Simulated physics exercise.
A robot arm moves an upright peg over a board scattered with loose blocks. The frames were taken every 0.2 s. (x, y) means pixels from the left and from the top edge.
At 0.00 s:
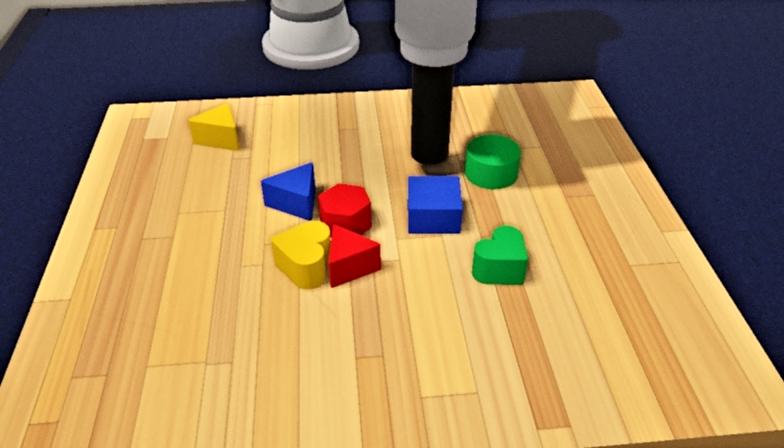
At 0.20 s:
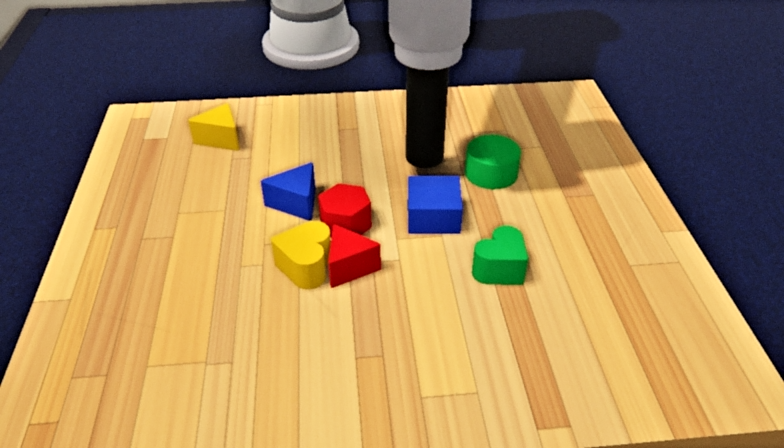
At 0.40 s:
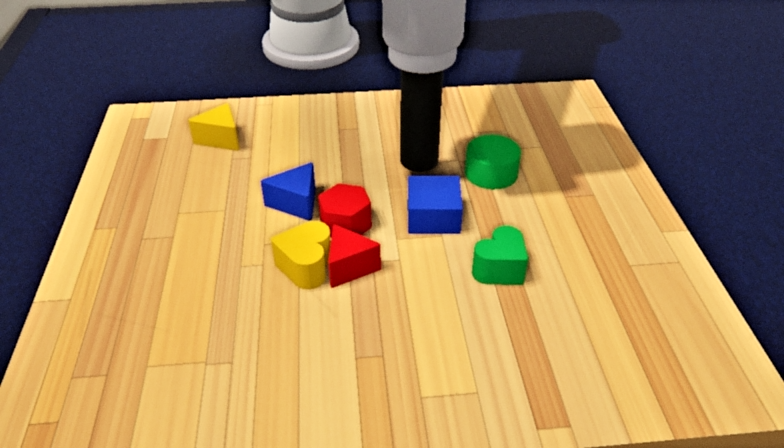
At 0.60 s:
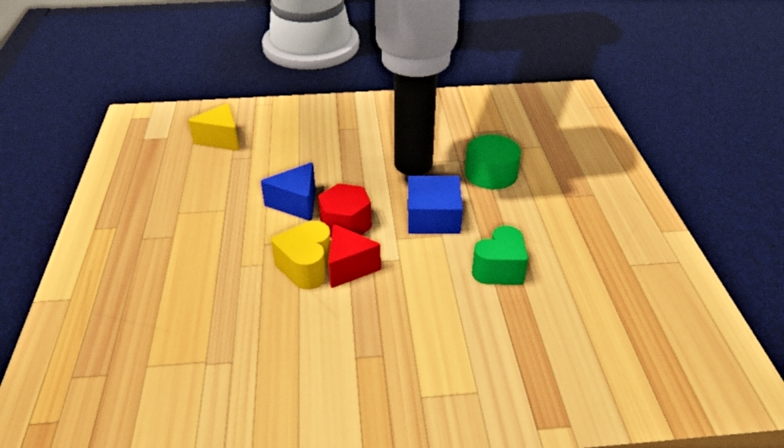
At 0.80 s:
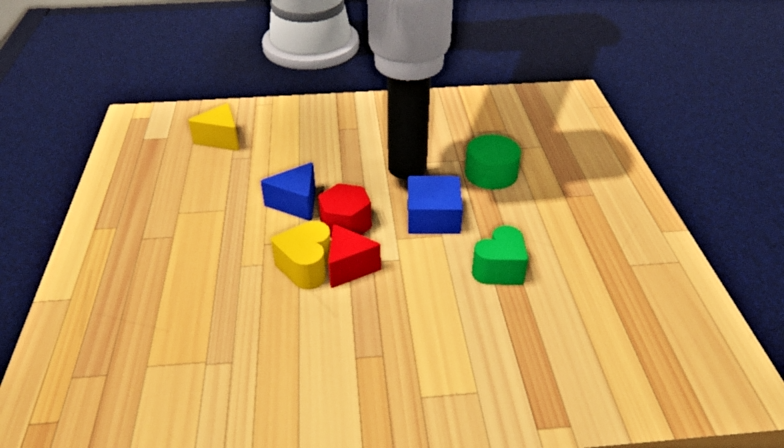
Robot arm sliding a black upright peg slightly left behind a blue block, while the coloured blocks on the wooden board stay still.
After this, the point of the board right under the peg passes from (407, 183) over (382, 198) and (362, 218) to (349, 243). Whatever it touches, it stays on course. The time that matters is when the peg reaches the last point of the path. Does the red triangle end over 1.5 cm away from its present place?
That would be a no.
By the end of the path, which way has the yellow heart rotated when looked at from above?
In a top view, it turns counterclockwise.
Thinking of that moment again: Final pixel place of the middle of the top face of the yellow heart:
(273, 261)
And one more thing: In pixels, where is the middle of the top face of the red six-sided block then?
I'd guess (301, 226).
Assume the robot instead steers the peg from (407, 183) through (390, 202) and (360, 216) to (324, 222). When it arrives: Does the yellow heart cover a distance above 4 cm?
I expect not.
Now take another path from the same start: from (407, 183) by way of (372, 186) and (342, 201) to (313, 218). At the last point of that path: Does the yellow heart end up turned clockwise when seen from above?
Going by the path, yes.
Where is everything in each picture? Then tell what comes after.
Peg tip at (430, 154); block tops, yellow heart at (304, 241); red six-sided block at (344, 198); red triangle at (348, 243); blue four-sided block at (435, 191), in the first frame.
Peg at (425, 158); blocks unchanged, in the second frame.
Peg at (419, 161); blocks unchanged, in the third frame.
Peg at (414, 165); blocks unchanged, in the fourth frame.
Peg at (407, 168); yellow heart at (304, 241); red six-sided block at (344, 198); red triangle at (348, 243); blue four-sided block at (435, 191), in the fifth frame.
On the path given first. One third of the way, peg at (381, 184); nothing pushed yet.
Two thirds of the way, peg at (361, 205); yellow heart at (294, 250); red six-sided block at (322, 214), turned 10° clockwise; red triangle at (344, 246), turned 25° anticlockwise.
At the end, peg at (348, 228); yellow heart at (273, 261), turned 50° anticlockwise; red six-sided block at (301, 226), turned 55° clockwise; red triangle at (341, 249), turned 50° anticlockwise; blue four-sided block in place.
